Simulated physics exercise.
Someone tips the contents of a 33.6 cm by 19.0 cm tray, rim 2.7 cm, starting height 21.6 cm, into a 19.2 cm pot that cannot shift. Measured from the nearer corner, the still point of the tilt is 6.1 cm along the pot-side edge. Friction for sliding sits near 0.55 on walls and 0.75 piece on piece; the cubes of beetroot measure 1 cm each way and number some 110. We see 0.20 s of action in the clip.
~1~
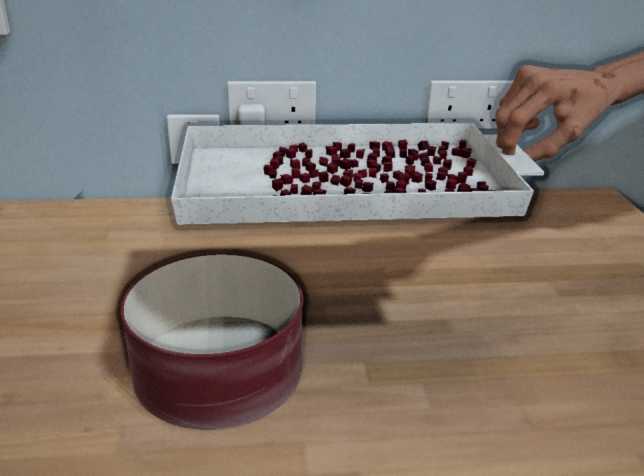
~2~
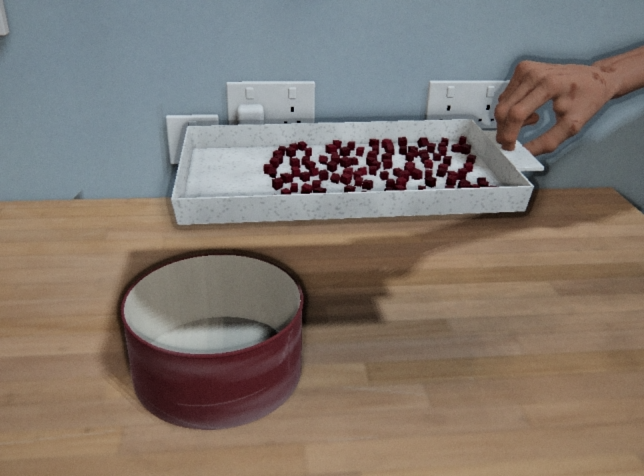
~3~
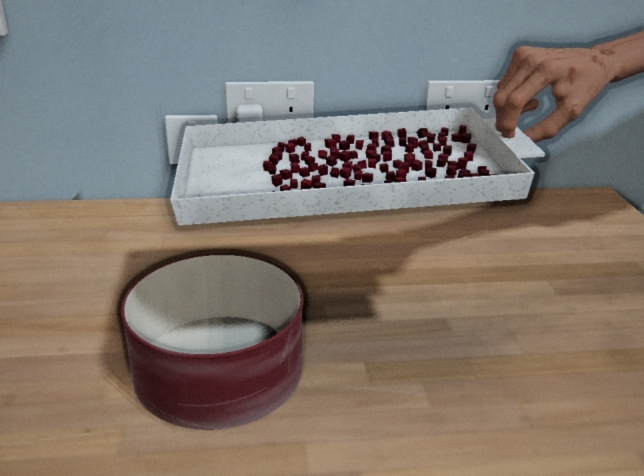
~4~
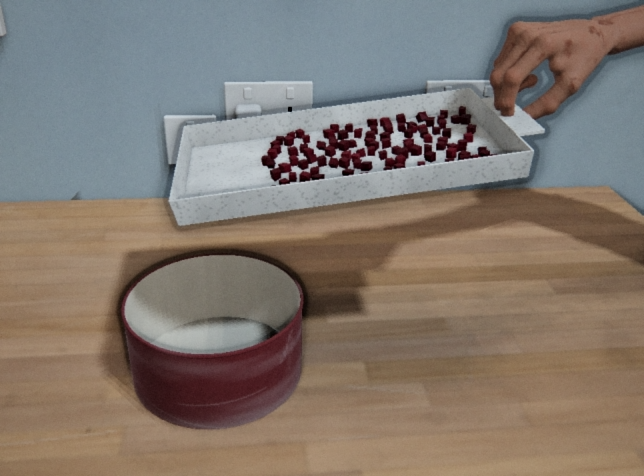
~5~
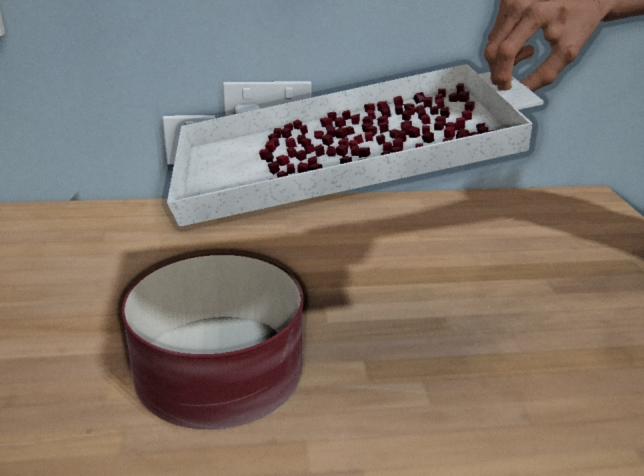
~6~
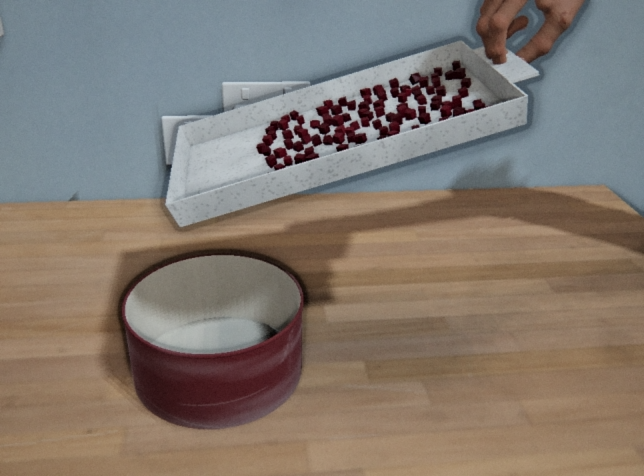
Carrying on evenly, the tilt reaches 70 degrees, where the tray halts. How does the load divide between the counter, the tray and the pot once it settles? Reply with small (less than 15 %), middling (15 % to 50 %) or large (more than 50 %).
Counter - large, tray - middling, pot - small.
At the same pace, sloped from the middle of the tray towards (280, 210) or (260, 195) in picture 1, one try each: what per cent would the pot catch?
First try: About 20 percent; second try: About 15 percent.
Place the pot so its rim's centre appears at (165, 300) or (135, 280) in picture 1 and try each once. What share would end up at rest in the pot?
Estimates: 35 % and 40 %, in that order.
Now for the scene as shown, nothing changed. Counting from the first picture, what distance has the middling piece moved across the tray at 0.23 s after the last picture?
Displacement on the tray: About 1 cm.
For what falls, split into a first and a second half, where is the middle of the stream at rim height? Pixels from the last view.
Earlier half close to (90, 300), later half at (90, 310) in pixels.
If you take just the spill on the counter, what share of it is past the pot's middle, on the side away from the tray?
About 100 %.
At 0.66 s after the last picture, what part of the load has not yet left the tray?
Something like 35 percent, roughly.
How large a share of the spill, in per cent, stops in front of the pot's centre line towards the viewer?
50 %.
Then, 0.23 s after the last picture, tilt 44 degrees; the tray holds 100 %, the pot 0 %.
Then, 0.38 s after the last picture, tilt 62 degrees; the tray holds 100 %, the pot 0 %.
Then, 0.66 s after the last picture, tilt 70 degrees; the tray holds 35 %, the pot 0 %.
In the end, counter 65 %, tray 30 %, pot 5 %.
